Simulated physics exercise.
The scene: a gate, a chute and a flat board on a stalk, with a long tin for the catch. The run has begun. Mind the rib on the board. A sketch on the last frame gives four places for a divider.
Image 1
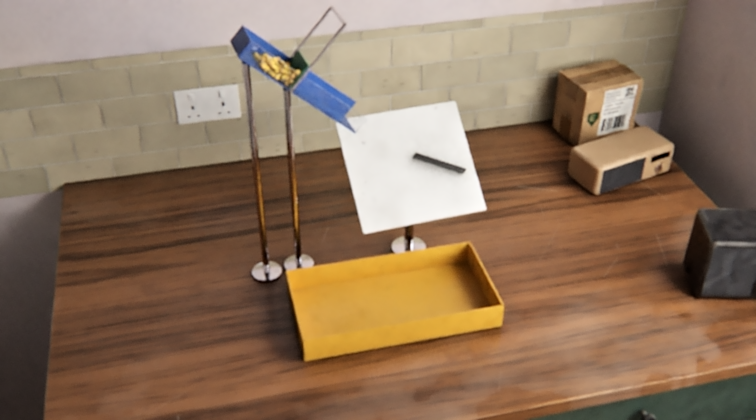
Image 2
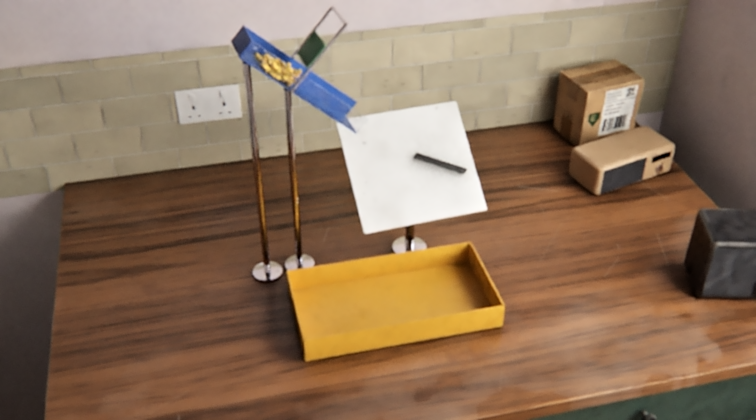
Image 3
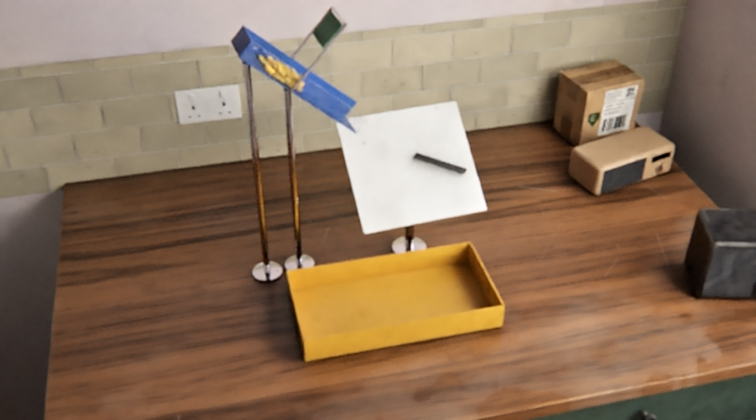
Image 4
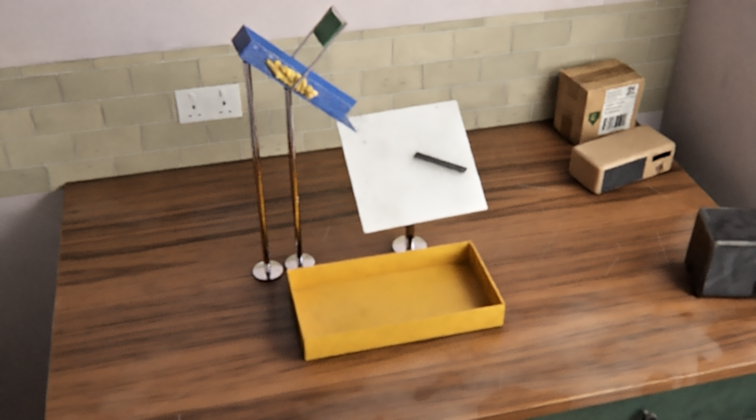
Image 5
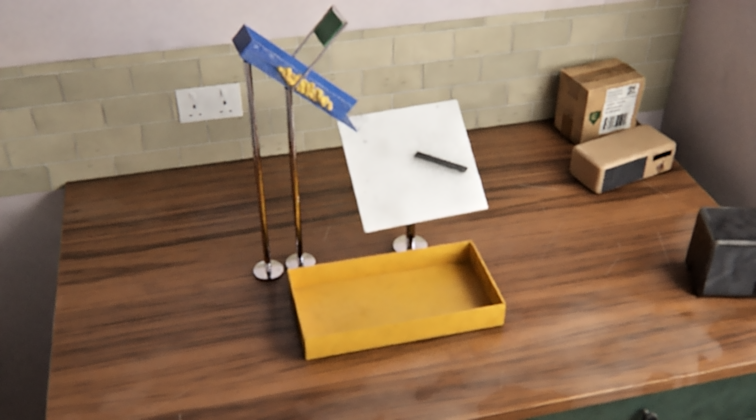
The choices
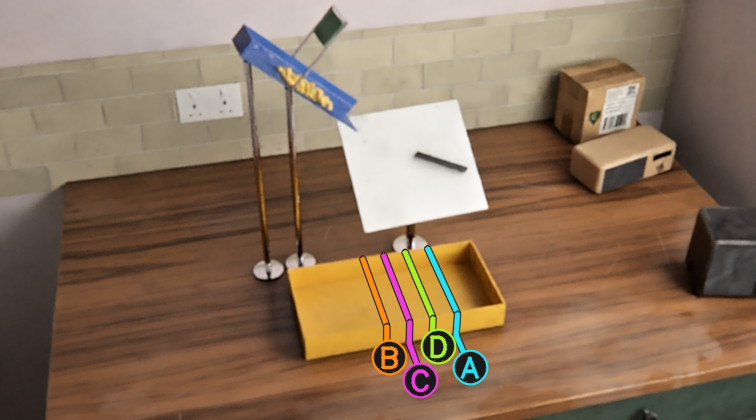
A small green gate lifting on a raised blue chute, and yellow puffed balls sliding down it above a wooden worktop.
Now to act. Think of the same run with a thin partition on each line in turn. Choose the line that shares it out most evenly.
A works best here.
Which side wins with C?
Right.
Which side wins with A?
Right.
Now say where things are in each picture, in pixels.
Load behind the gate (278, 70), puffed corn balls; lip of the chute (350, 124), sloping fairly steeply, in the first frame.
Middle of the board (412, 165), tilted fairly steeply; middle of its low edge (427, 221); of its high edge (397, 111), in the second frame.
Front corners of the tin (304, 340) and (504, 306), empty; front of the load (295, 85), in the third frame.
Middle of the load (292, 79); its front (308, 89), roughly a third of the way to the lip; rib from (416, 152) to (468, 169), in the fourth frame.
Middle of the load (304, 88); its front (326, 99), roughly two thirds of the way to the lip, in the fifth frame.
On the marked copy, line A crosses the front rim at (457, 312); line B crosses the front rim at (386, 325); line C crosses the front rim at (409, 321); line D crosses the front rim at (432, 317).
Choosing A, of what is caught, roughly a third on the left of the divider, roughly two thirds on the right.
Choosing B, of what is caught, not one piece on the left of the divider, every piece on the right.
Choosing C, of what is caught, not one piece on the left of the divider, every piece on the right.
Choosing D, of what is caught, about a tenth on the left of the divider, almost all on the right.
